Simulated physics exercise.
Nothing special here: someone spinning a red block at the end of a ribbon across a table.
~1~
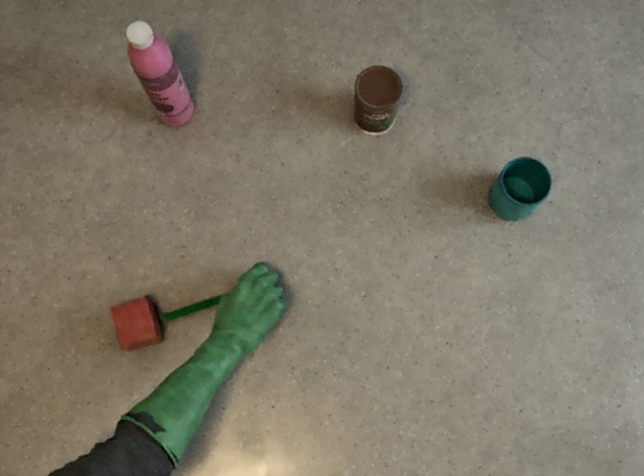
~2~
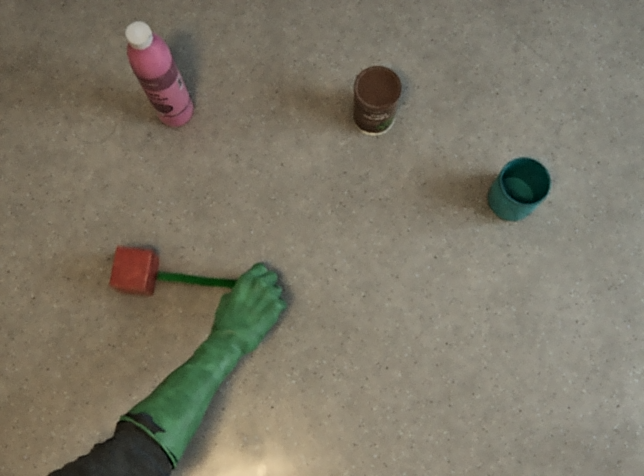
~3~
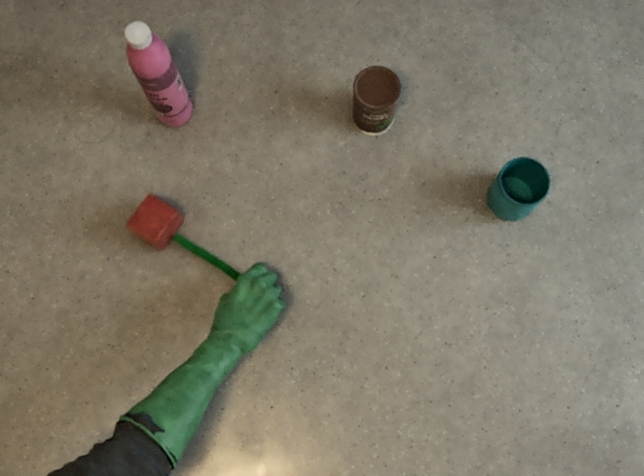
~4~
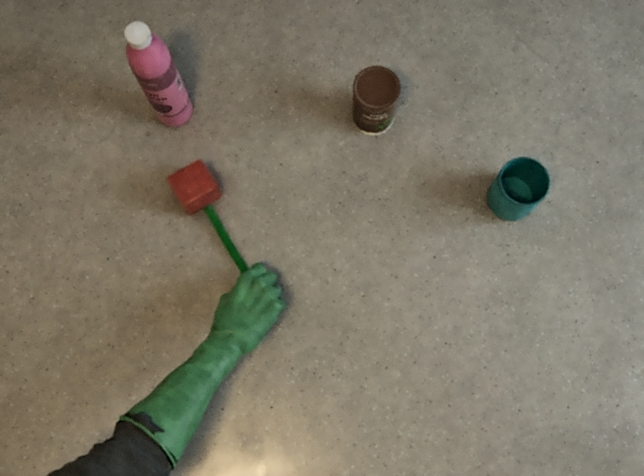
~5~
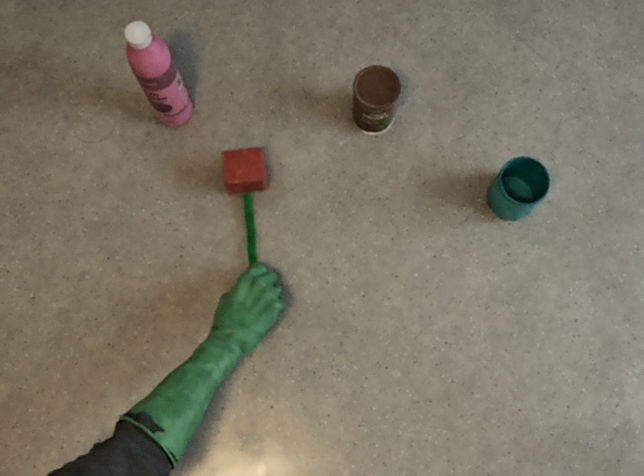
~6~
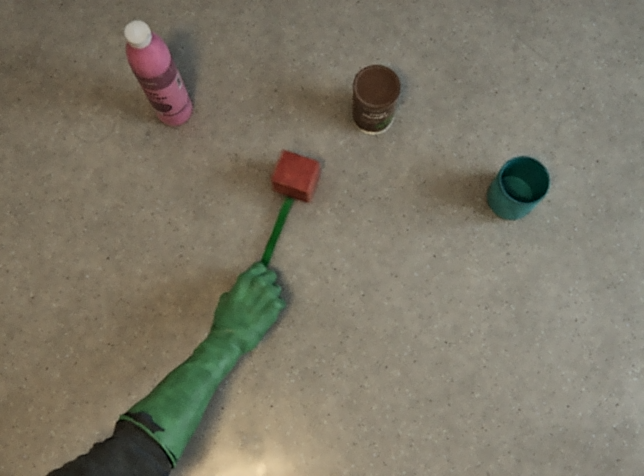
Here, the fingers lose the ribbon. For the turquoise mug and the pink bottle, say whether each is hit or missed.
The turquoise mug is missed, the pink bottle is missed.
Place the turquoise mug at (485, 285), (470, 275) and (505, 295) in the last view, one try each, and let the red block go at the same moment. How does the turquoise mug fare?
Hit, then hit, then hit.
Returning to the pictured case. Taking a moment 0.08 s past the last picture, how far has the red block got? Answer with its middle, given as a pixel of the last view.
About (385, 223).
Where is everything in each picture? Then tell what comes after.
The first picture shows red block (133, 322); turquoise mug (526, 181); pink bottle (139, 32); brown tin (379, 87).
The second picture shows red block (130, 268).
The third picture shows red block (151, 218).
The fourth picture shows red block (192, 182).
The fifth picture shows red block (243, 165).
The sixth picture shows red block (296, 171); turquoise mug (525, 180); pink bottle (137, 32); brown tin (377, 86); going round clockwise.
Then, 0.08 s later than the last view, block near (386, 223).
Then, 0.20 s later than the last view, block near (496, 282).
Finally, block near (632, 355). The turquoise mug escapes it and the pink bottle stays untouched.
